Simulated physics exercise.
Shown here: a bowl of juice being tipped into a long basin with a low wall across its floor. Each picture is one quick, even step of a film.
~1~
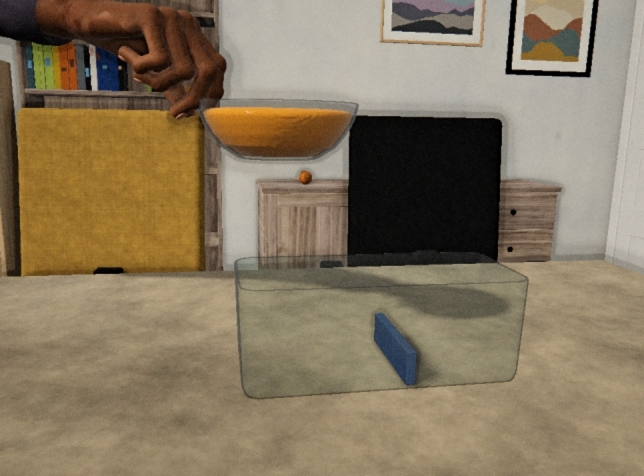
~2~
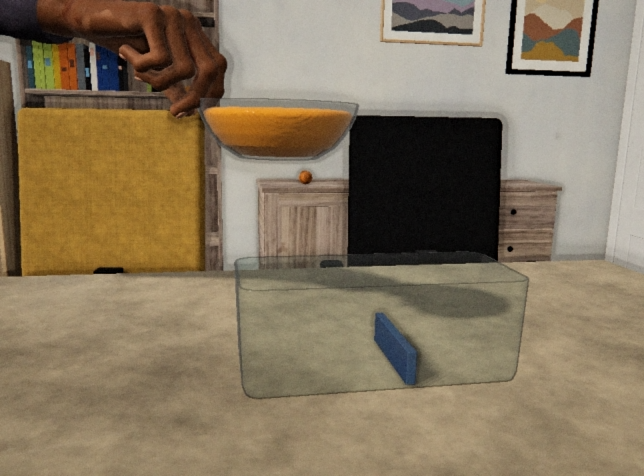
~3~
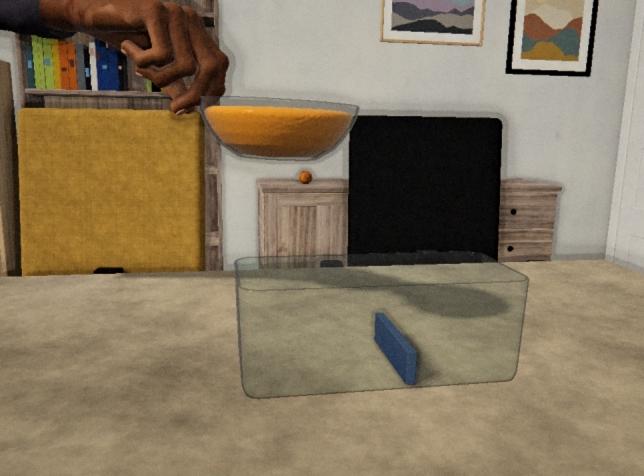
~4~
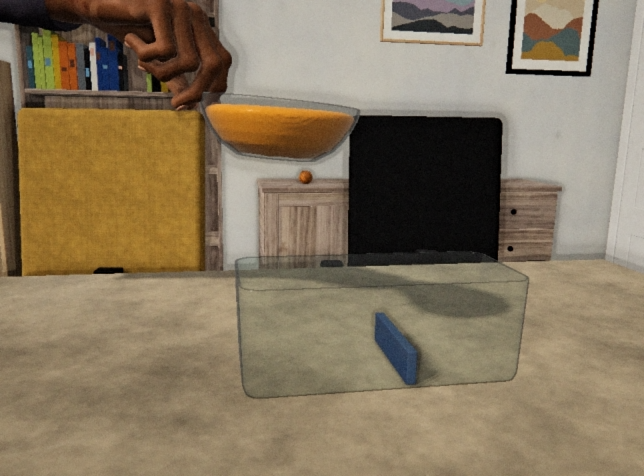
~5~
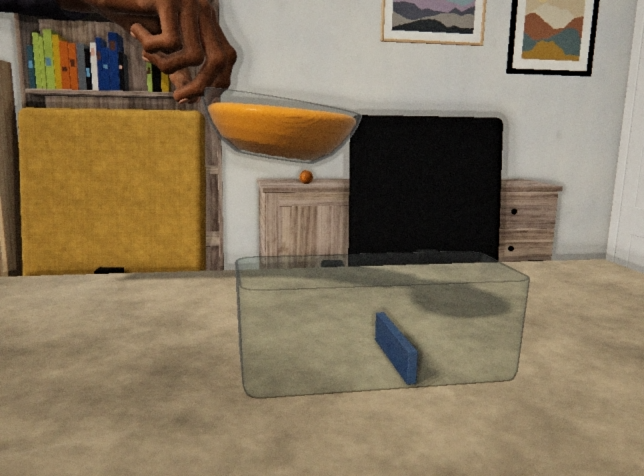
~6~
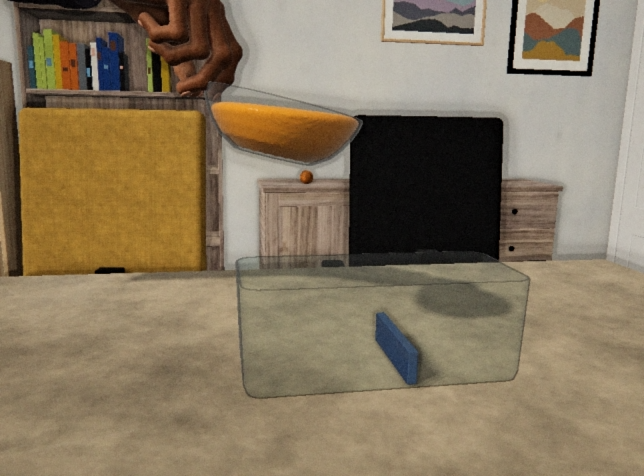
A clear bowl of orange juice, held up at upper left by a dark-skinned hand, hangs above a long, clear basin with a small blue wall across its floor. The basin rests on a mottled tan tabletop, seen from slightly above, before yellow and black panels, bookshelves, wooden drawers and framed landscapes. The bowl slowly leans rightward, its right rim lowering slightly as the hand shifts, while the view stays still.
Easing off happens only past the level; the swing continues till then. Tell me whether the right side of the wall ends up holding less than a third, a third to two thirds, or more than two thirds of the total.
A third to two thirds.
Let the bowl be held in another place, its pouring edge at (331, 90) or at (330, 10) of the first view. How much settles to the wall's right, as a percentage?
In turn 35 and 45 in a hundred.
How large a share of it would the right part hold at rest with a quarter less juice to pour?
It should come out close to 45 per cent.
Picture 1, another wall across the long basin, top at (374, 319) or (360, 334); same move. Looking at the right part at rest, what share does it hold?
The first position gives around 75 percent, the second around 80 percent.
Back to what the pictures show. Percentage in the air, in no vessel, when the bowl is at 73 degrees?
It's close to 55 percent.
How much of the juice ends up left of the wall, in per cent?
I'd say near 45 in a hundred.
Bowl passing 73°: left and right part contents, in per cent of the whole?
Near 5 in a hundred left, near 20 in a hundred right.
A moment on, the bowl is tipped part way and 20 per cent is still to pour, 4 is left of the wall and 21 right of it.
Next, the bowl is tipped right over and 0 per cent is still to pour, 38 is left of the wall and 55 right of it.
Then the bowl is tipped right over and 0 per cent is still to pour, 43 is left of the wall and 54 right of it.
Later the bowl is tipped right over and 0 per cent is still to pour, 44 is left of the wall and 53 right of it.
At rest 44 per cent lies left of the wall, 53 right of it and 3 outside.
